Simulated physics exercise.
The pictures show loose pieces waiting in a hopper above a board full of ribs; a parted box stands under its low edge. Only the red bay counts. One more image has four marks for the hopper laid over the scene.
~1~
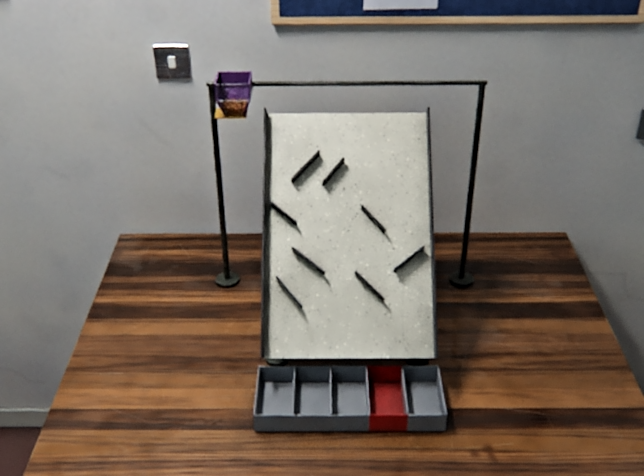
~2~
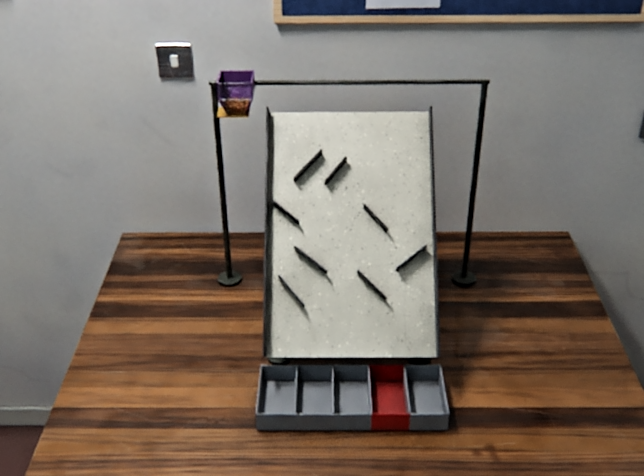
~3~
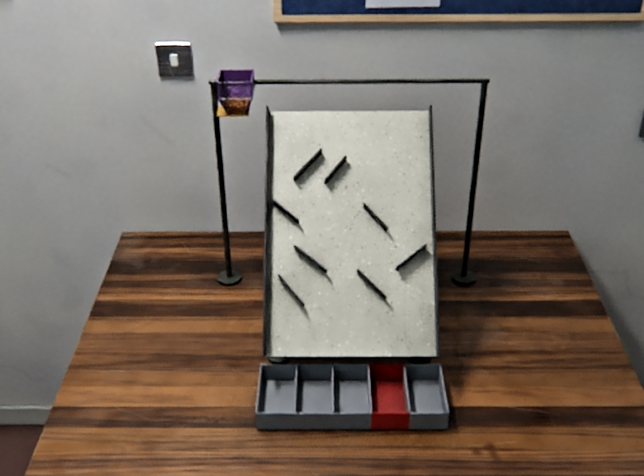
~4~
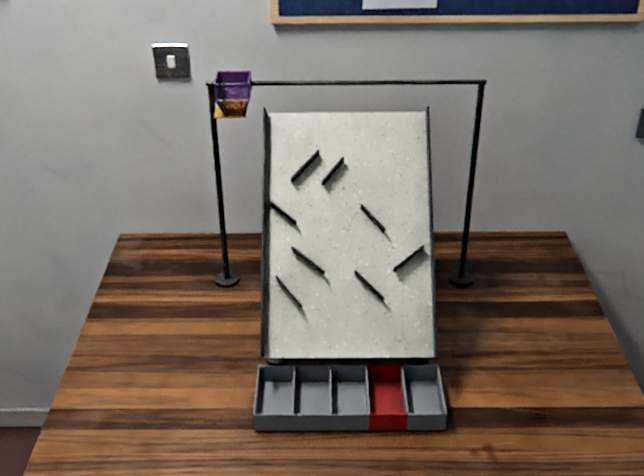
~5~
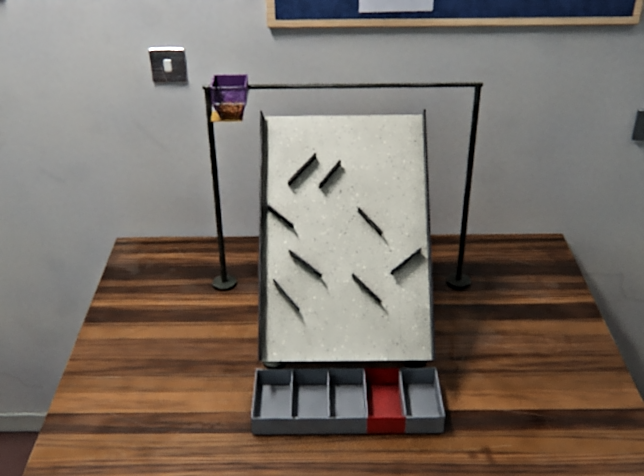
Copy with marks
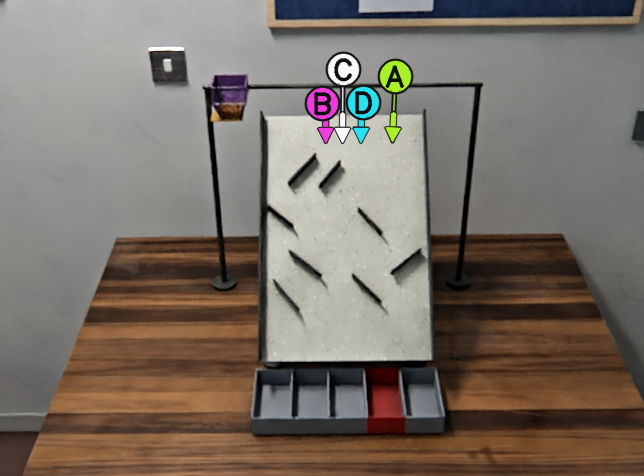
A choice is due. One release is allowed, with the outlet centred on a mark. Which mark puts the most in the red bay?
Mark B.
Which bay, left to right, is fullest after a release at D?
The fifth.
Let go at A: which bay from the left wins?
It is the fifth one.
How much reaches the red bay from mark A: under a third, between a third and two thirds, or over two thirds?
It is under a third.
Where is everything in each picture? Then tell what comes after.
In the first frame, hopper at (235, 106), cereal balls, door shut.
In the second frame, ribs (294, 178) to (322, 150), (325, 181) to (346, 157), (272, 199) to (298, 221).
In the third frame, ribs (364, 203) to (388, 229), (294, 245) to (326, 270), (397, 268) to (426, 244).
In the fourth frame, ribs (276, 276) to (301, 306), (355, 271) to (384, 299).
In the fifth frame, red bay at (386, 424), number 4 of 5 from the left.
On the marked copy, mark A meets the board at (392, 136); mark B meets the board at (325, 137); mark C meets the board at (342, 137); mark D meets the board at (361, 137).
If A is chosen, a small part in the red bay, most in other bays, a small part outside the box.
If B is chosen, about a third in the red bay, about half in other bays, a stray few held on the board, a small part outside the box.
If C is chosen, about a quarter in the red bay, about two thirds in other bays, a small part outside the box.
If D is chosen, a small part in the red bay, about two thirds in other bays, a small part outside the box.
